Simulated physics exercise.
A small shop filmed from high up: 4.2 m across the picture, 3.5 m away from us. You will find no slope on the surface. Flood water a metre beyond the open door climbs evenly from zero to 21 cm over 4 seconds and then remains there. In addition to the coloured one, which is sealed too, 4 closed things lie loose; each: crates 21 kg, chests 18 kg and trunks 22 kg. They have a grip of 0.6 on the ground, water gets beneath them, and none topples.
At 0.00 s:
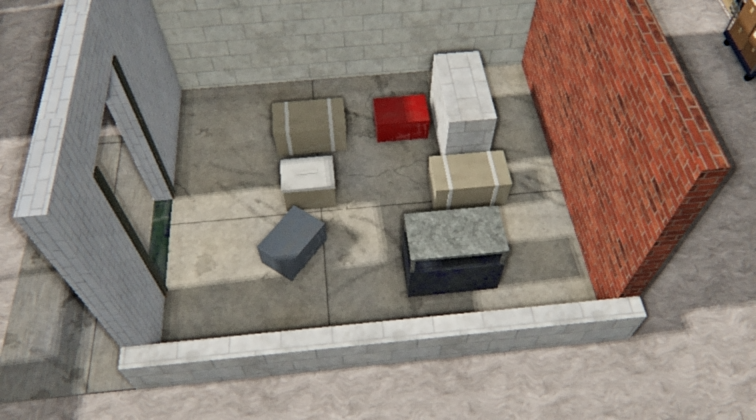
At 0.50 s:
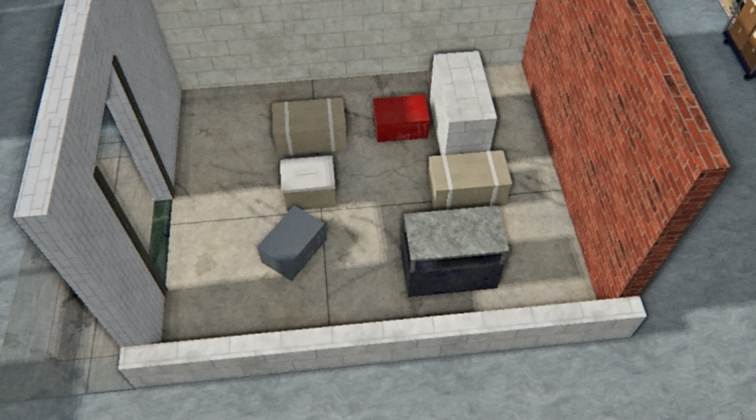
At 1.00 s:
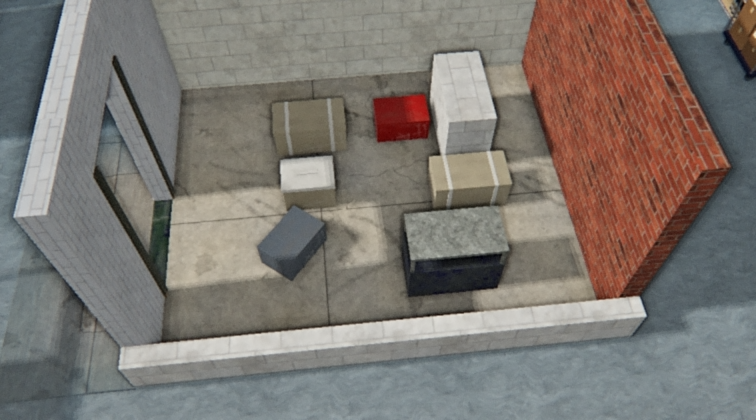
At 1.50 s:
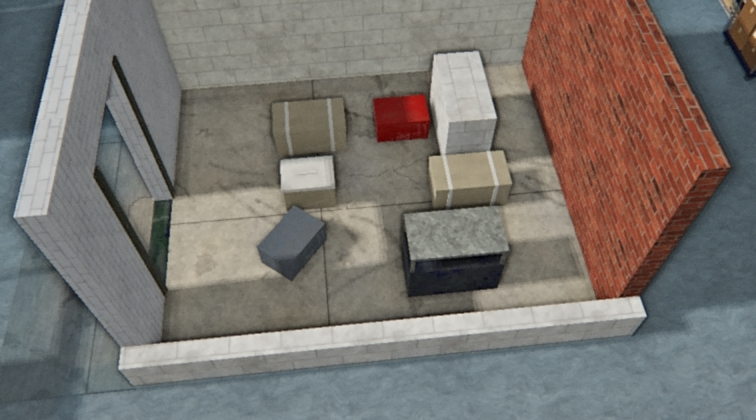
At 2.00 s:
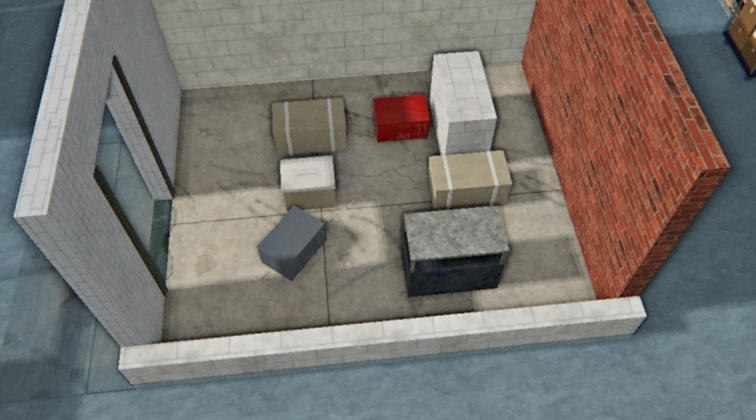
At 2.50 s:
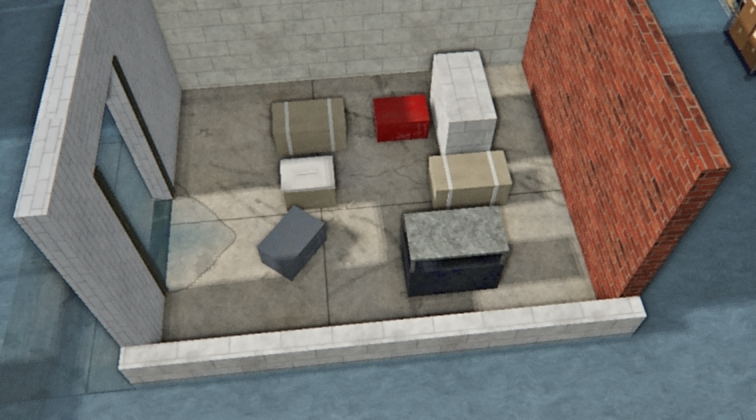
Water spreads around a small walled shop and begins entering through the left doorway.
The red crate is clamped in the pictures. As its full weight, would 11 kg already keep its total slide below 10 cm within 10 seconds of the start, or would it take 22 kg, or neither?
Neither would.
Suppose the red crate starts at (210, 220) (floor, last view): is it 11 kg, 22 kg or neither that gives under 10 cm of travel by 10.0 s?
Well, no option works.
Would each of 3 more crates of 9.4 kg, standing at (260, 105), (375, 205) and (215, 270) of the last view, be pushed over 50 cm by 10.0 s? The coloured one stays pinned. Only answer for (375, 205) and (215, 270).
In order: Above the mark, above the mark.
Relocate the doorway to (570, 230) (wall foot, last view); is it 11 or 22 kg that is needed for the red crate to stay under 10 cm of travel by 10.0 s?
Okay, so only the heavy mass does.
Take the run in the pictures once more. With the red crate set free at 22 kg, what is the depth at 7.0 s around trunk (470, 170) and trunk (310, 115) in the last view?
Depth approx. 5 cm / 4 cm.
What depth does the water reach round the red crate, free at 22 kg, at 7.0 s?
Roughly 6 cm.
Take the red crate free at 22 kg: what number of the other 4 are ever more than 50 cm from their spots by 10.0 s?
Result: 3.
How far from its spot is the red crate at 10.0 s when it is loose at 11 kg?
I'd put it at roughly 80 cm.
After 3.5 s the red crate would be 0 cm from its start with 11 kg and 0 cm from its start with 22 kg; 0 cm of water round it then.
After 4.5 s the red crate would be 0 cm from its start with 11 kg and 0 cm from its start with 22 kg; 0 cm of water round it then.
After 7.0 s the red crate would be 34 cm from its start with 11 kg and 7 cm from its start with 22 kg; 6 cm of water round it then.
After 10.0 s the red crate would be 72 cm from its start with 11 kg and 60 cm from its start with 22 kg; 10 cm of water round it then.
